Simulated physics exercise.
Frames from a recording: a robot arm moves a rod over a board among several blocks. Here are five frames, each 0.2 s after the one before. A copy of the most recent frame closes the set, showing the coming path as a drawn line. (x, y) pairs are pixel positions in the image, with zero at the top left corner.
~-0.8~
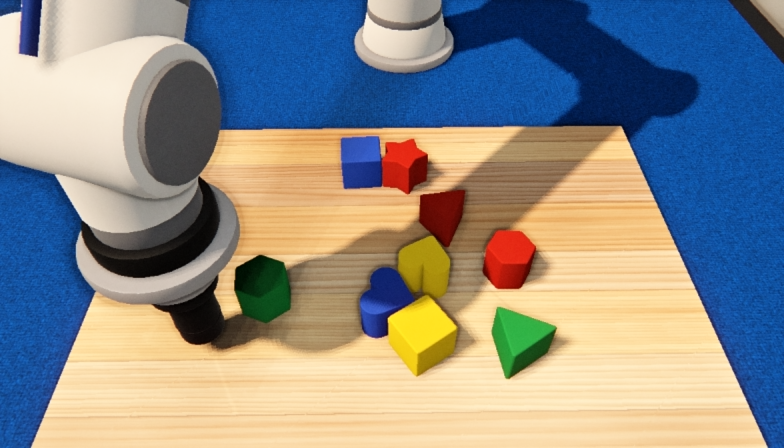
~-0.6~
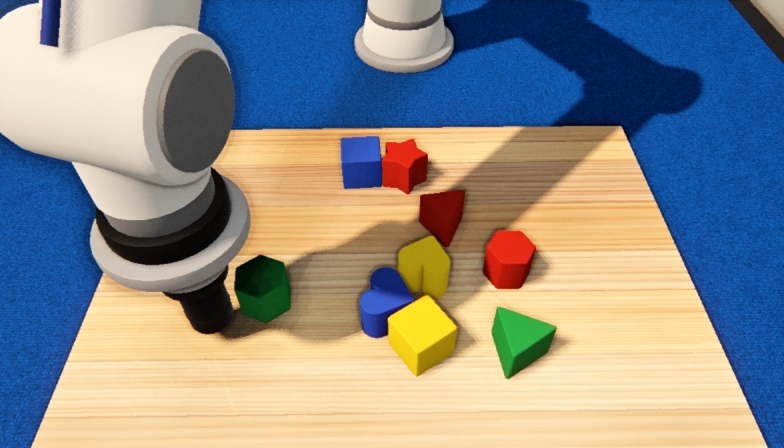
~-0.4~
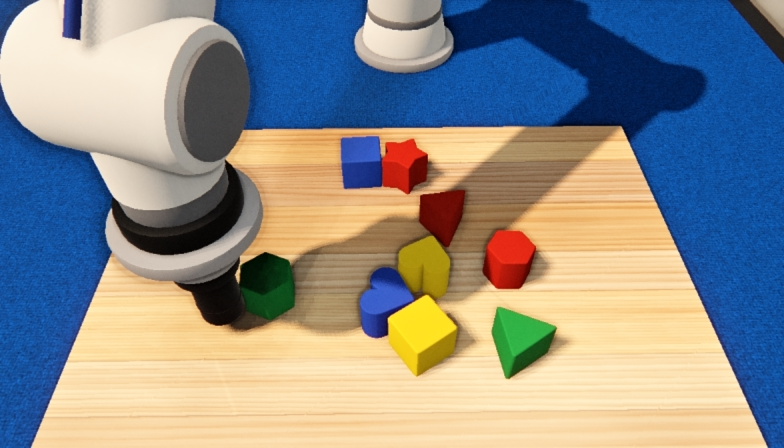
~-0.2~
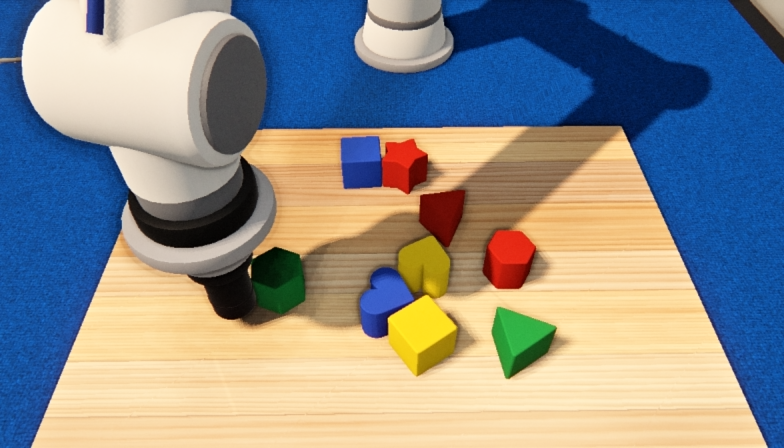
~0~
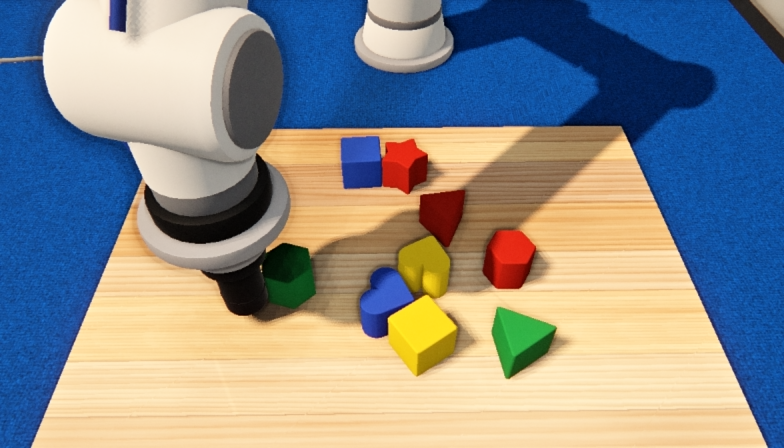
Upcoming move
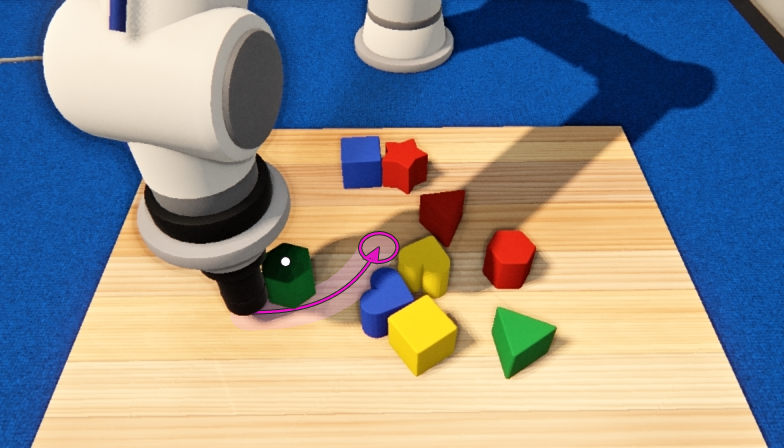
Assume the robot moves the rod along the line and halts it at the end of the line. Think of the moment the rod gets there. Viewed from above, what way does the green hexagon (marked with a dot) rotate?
Rotation: Counter-clockwise.
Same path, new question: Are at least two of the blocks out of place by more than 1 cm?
I expect not.
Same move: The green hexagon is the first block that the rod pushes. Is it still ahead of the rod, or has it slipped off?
Prediction: Slipped aside.
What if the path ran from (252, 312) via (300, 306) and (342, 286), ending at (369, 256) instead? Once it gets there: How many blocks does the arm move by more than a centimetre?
Total: One.
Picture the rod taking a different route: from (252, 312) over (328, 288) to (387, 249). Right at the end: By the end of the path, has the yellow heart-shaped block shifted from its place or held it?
At the moment the path ends, the yellow heart-shaped block still stands where it did.
The drawn path runs from (252, 312) by way of (306, 306) and (352, 282) to (379, 247); the dot is on the green hexagon.
What follows on the original path. One third of the way, rod (304, 293); green hexagon (316, 246), turned 65° anticlockwise.
Two thirds of the way, rod (351, 268); green hexagon (330, 227), turned 110° anticlockwise.
At the end, rod (378, 234); green hexagon (330, 220), turned 135° anticlockwise; blue heart-shaped block not moved.
